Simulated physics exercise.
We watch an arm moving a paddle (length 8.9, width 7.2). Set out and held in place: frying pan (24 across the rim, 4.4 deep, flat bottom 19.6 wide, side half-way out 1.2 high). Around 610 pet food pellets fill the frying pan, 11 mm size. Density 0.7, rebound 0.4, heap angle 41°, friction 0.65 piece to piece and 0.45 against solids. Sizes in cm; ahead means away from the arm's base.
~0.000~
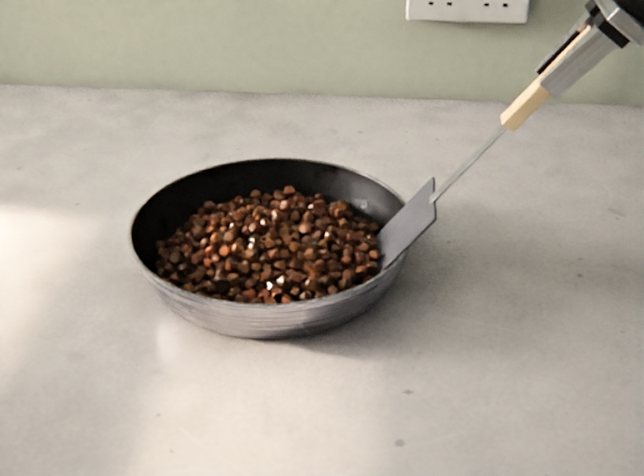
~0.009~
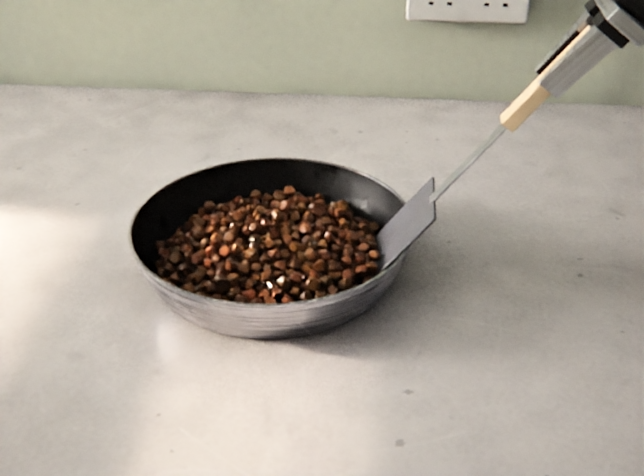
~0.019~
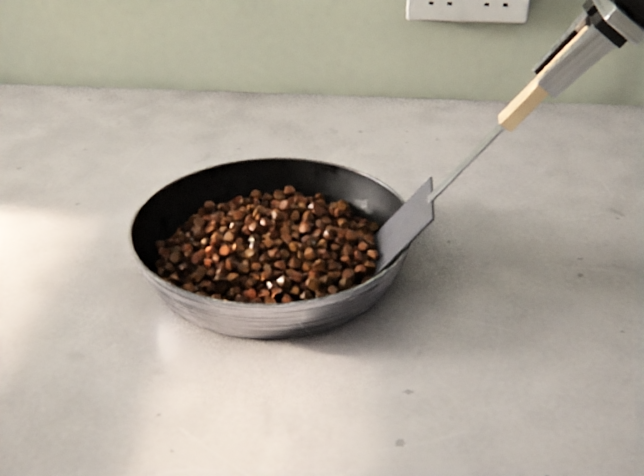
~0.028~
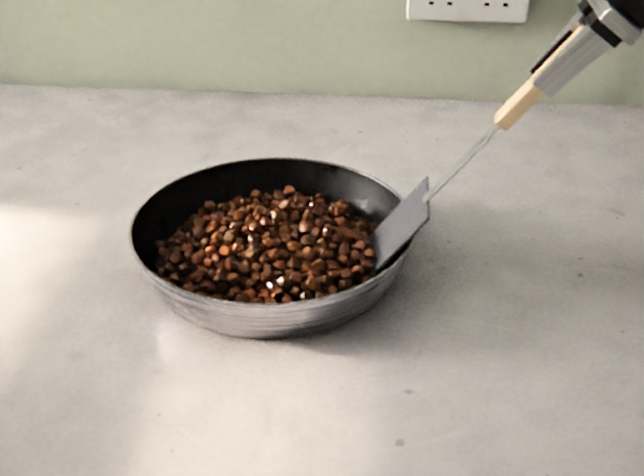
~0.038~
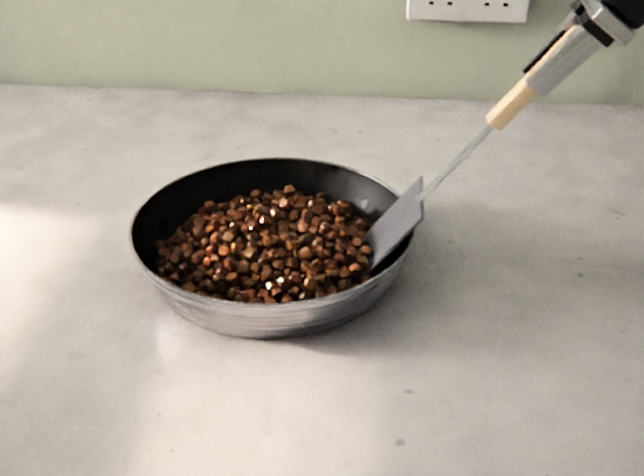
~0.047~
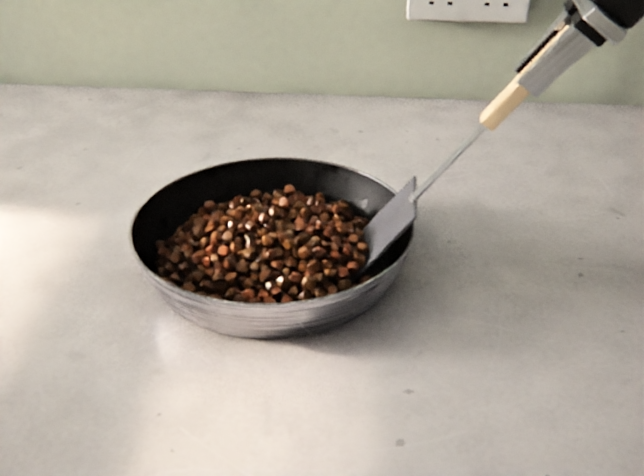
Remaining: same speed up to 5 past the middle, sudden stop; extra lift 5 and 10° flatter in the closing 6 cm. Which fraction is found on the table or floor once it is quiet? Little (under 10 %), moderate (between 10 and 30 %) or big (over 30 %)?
Answer: Little; under 10 % of the pet food pellets finish on the table or floor.
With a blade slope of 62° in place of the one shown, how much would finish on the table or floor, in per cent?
In that case some 5 per cent.
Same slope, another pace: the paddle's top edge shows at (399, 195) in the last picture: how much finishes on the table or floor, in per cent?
Some 20 per cent.
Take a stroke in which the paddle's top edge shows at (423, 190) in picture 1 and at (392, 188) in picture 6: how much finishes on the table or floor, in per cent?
About 10 per cent.
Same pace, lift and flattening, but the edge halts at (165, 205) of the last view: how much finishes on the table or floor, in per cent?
About 20 per cent.
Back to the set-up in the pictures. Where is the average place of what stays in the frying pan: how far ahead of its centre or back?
About 3.5 cm ahead.
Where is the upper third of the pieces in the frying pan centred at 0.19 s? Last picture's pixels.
Around (239, 229).
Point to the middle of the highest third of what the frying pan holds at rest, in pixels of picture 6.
Around (192, 233).
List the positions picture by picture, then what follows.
The first picture shows paddle top edge at (435, 197), sloping 53°; upper third of the load around (276, 243), from x 160 to 375, top at y 190; 609 in the frying pan.
The second picture shows paddle top edge at (434, 197), sloping 53°; upper third of the load around (276, 243), from x 160 to 375, top at y 190.
The third picture shows paddle top edge at (433, 197), sloping 53°; upper third of the load around (276, 243), from x 160 to 375, top at y 190.
The fourth picture shows paddle top edge at (428, 197), sloping 53°; upper third of the load around (277, 242), from x 160 to 375, top at y 190.
The fifth picture shows paddle top edge at (422, 196), sloping 53°; upper third of the load around (282, 241), from x 160 to 375, top at y 190.
The sixth picture shows paddle top edge at (416, 196), sloping 53°; upper third of the load around (281, 239), from x 160 to 375, top at y 190; 609 in the frying pan.
After 0.12 s, sloping 53°, highest piece 5 above the table; 609 in the frying pan.
After 0.19 s, sloping 49°, highest piece 8 above the table; 609 in the frying pan.
After 0.42 s, sloping 43°, highest piece 6 above the table; 583 in the frying pan, 19 on the table or floor, 7 on the blade or in flight.
After 1.47 s, sloping 43°, highest piece 5 above the table; 581 in the frying pan, 28 on the table or floor.
At rest, 581 in the frying pan, 28 on the table or floor. That is 5 % on the table or floor.
